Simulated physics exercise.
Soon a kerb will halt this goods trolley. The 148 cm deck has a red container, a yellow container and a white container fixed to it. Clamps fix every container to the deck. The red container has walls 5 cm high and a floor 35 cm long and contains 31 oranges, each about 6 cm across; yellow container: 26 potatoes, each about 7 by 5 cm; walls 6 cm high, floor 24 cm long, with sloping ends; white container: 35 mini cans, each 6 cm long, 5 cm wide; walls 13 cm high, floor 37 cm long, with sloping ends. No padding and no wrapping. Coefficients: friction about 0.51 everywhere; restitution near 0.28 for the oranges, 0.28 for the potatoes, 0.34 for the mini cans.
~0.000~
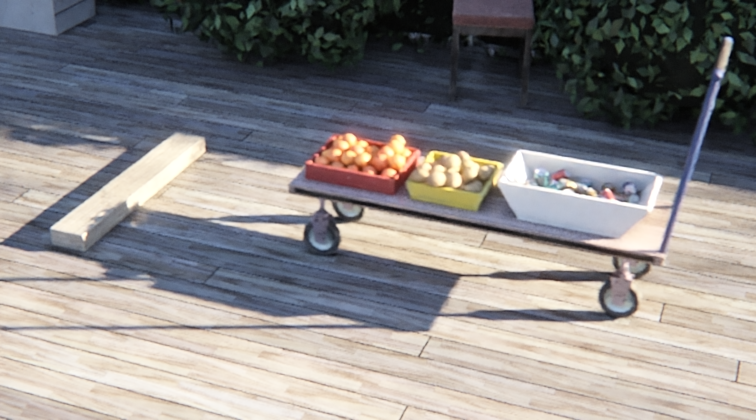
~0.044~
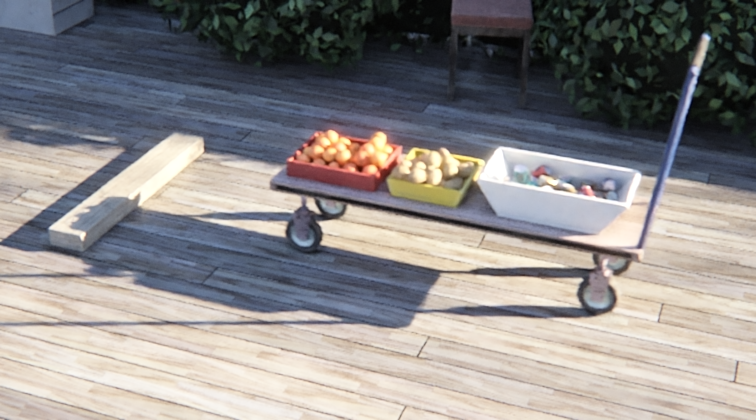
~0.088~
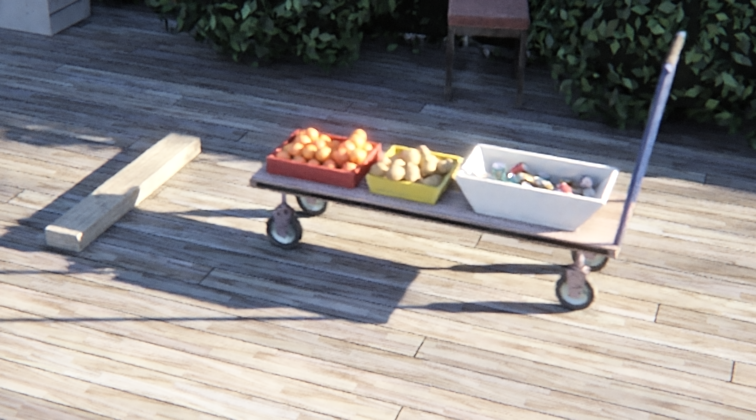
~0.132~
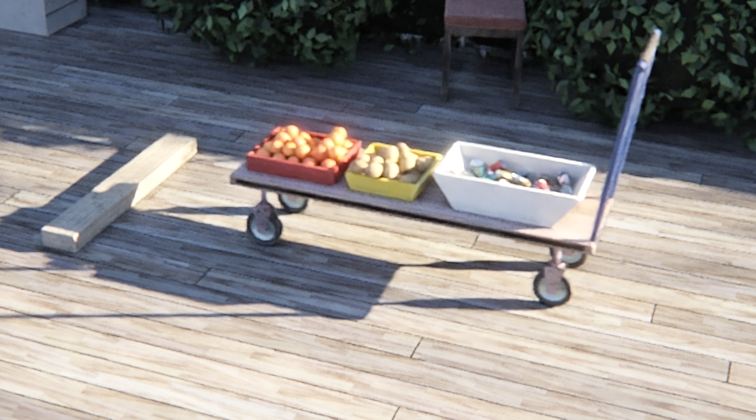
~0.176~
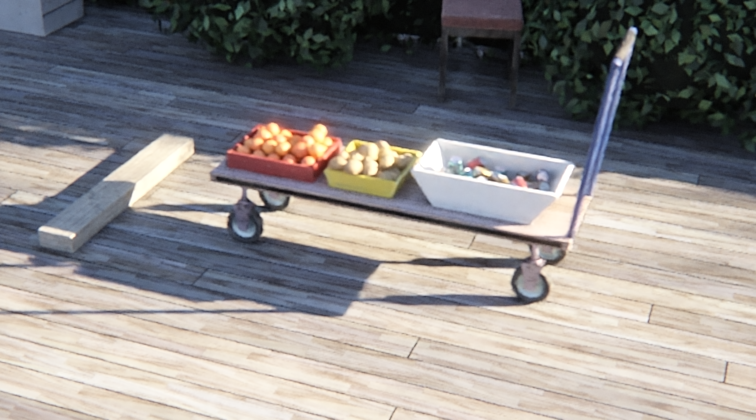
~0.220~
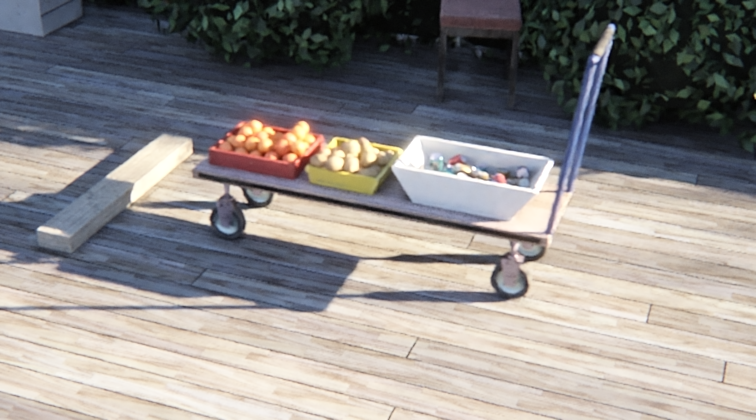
A flat cart carrying a red container of oranges, a yellow container and a white container of mini cans rolled steadily left across a sunlit wooden deck, drawing closer to a wooden beam.
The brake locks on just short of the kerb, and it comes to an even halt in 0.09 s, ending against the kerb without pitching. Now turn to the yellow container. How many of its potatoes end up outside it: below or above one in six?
Short of a sixth of the potatoes come out of the yellow container.
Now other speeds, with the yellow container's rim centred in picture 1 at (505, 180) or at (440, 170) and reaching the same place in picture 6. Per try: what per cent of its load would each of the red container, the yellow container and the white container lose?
Per cent lost, first try then second - red container: 40, 10; yellow container: 30, 10; white container: 10, 0.
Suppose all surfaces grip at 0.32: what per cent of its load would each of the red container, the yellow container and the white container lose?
You'd see red container shed 20 percent, yellow container shed 20 percent, and white container shed 0 percent.
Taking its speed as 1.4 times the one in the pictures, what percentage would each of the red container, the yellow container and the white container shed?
In that case the red container sheds 30 per cent, the yellow container 20 per cent and the white container 10 per cent.
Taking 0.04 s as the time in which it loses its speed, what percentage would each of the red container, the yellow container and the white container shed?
That way you'd get red container at 20, yellow container at 20, and white container at 0 percent.
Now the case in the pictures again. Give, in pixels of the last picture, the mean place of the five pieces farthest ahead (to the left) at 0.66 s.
(132, 117).
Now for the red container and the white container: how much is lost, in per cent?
Red container: 15 %; white container: 0 %.
After 0.44 s, it begins to slow.
After 0.54 s, 0 of 31 out of the red container, 0 of 26 out of the yellow container and 0 of 35 out of the white container.
After 0.66 s, 3 of 31 out of the red container, 2 of 26 out of the yellow container and 0 of 35 out of the white container.
After 0.89 s, 4 of 31 out of the red container, 2 of 26 out of the yellow container and 0 of 35 out of the white container.
When it is over (at 1.39 s), 4 of 31 out of the red container, 2 of 26 out of the yellow container and 0 of 35 out of the white container. Asked share, 2 of 26, 8 per cent.
